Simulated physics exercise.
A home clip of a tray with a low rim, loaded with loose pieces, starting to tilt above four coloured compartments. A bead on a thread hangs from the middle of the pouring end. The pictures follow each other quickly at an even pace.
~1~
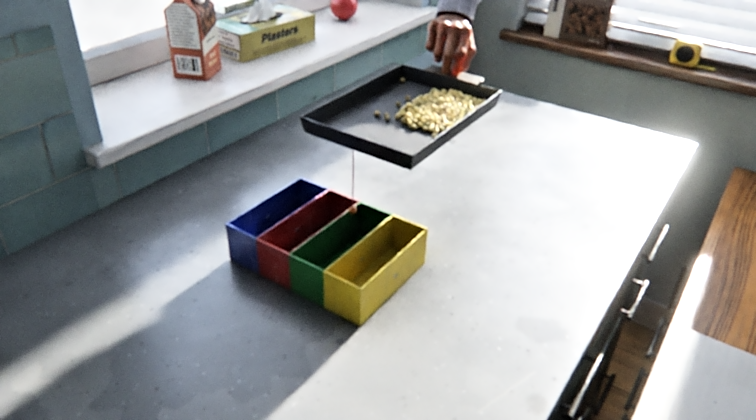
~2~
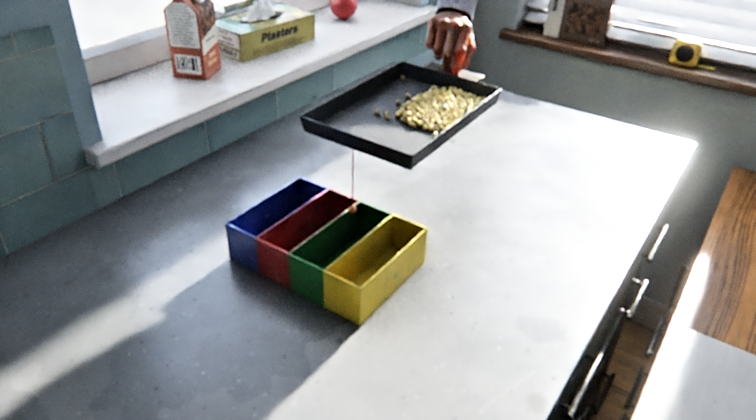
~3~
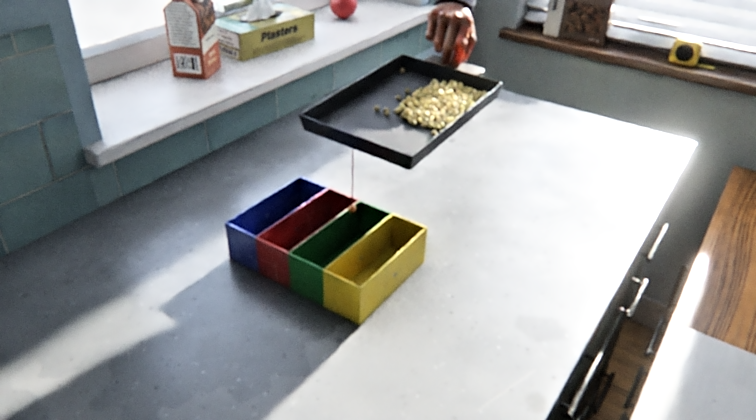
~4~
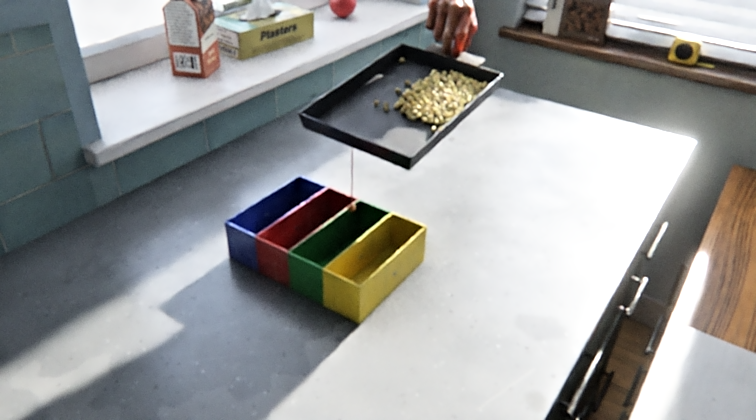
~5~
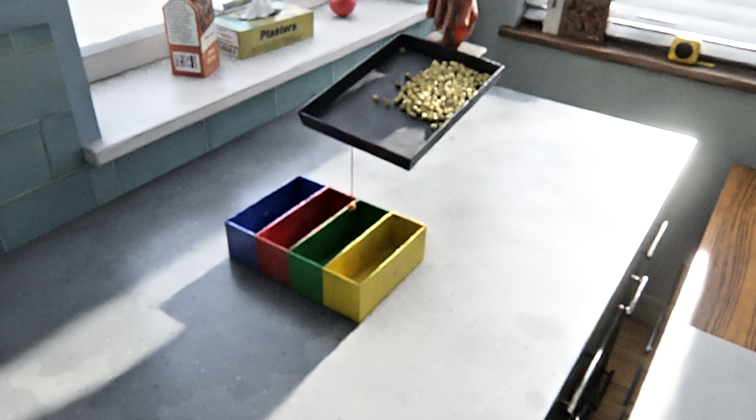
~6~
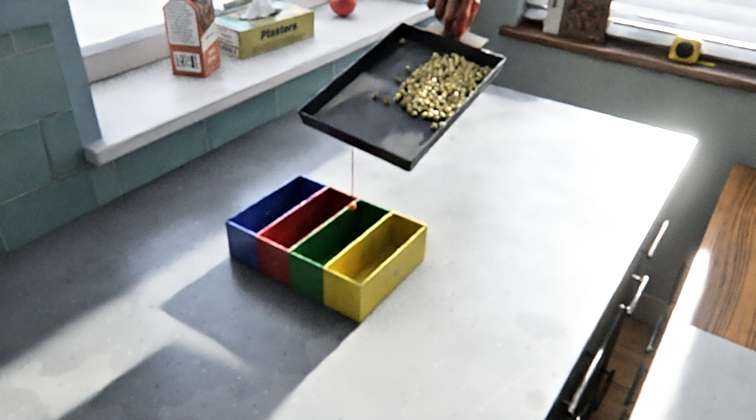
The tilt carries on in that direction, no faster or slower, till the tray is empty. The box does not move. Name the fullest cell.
Most goes to the yellow cell.
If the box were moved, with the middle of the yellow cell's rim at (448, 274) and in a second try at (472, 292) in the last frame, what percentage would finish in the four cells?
Roughly 100 per cent, and 100 per cent.
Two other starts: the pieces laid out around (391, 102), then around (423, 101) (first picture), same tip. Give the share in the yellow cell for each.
First some 70, then 70 per cent.
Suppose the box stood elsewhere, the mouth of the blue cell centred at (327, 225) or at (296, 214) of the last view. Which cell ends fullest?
In turn: Green; yellow.
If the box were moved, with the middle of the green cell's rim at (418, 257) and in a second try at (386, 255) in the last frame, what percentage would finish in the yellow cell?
In turn 0 and 0 in a hundred.
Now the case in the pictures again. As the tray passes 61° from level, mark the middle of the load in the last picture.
Close to (399, 145).
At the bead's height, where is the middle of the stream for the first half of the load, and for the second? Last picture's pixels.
At about (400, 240), then at (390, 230).
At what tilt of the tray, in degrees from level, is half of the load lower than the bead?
Roughly 100°.
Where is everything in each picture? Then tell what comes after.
The first frame shows corners of the pouring end (304, 116) and (411, 153), level; middle of the load (441, 109), soya beans; bead on its thread (353, 210); blue cell (243, 245); red cell (274, 261); green cell (307, 277); yellow cell (343, 295).
The second frame shows corners of the pouring end (304, 116) and (411, 153), level; middle of the load (441, 107).
The third frame shows corners of the pouring end (303, 114) and (411, 154), tipped barely, lowest at the right corner; middle of the load (441, 102).
The fourth frame shows corners of the pouring end (302, 112) and (410, 155), tipped a little, lowest at the right corner; middle of the load (441, 95).
The fifth frame shows corners of the pouring end (302, 111) and (410, 156), tipped a little, lowest at the right corner; middle of the load (441, 89).
The sixth frame shows corners of the pouring end (302, 110) and (410, 158), tipped clearly, lowest at the right corner; middle of the load (442, 84); blue cell (242, 242); red cell (274, 258); green cell (307, 274); yellow cell (342, 292).
Just after the last frame, tray tipped steeply; almost all on the tray; just a few in the yellow cell; just a few falling or outside the box.
A moment on, tray tipped past a quarter turn; roughly a quarter on the tray; roughly a third in the yellow cell; just a few in the green cell; roughly a third falling or outside the box.
Further on, tray tipped past a quarter turn; roughly two thirds in the yellow cell; just a few in the green cell; roughly a quarter falling or outside the box.
When it is over, tray tipped past a quarter turn; roughly two thirds in the yellow cell; just a few in the green cell; not one in the red cell; not one in the blue cell; roughly a quarter outside the box.
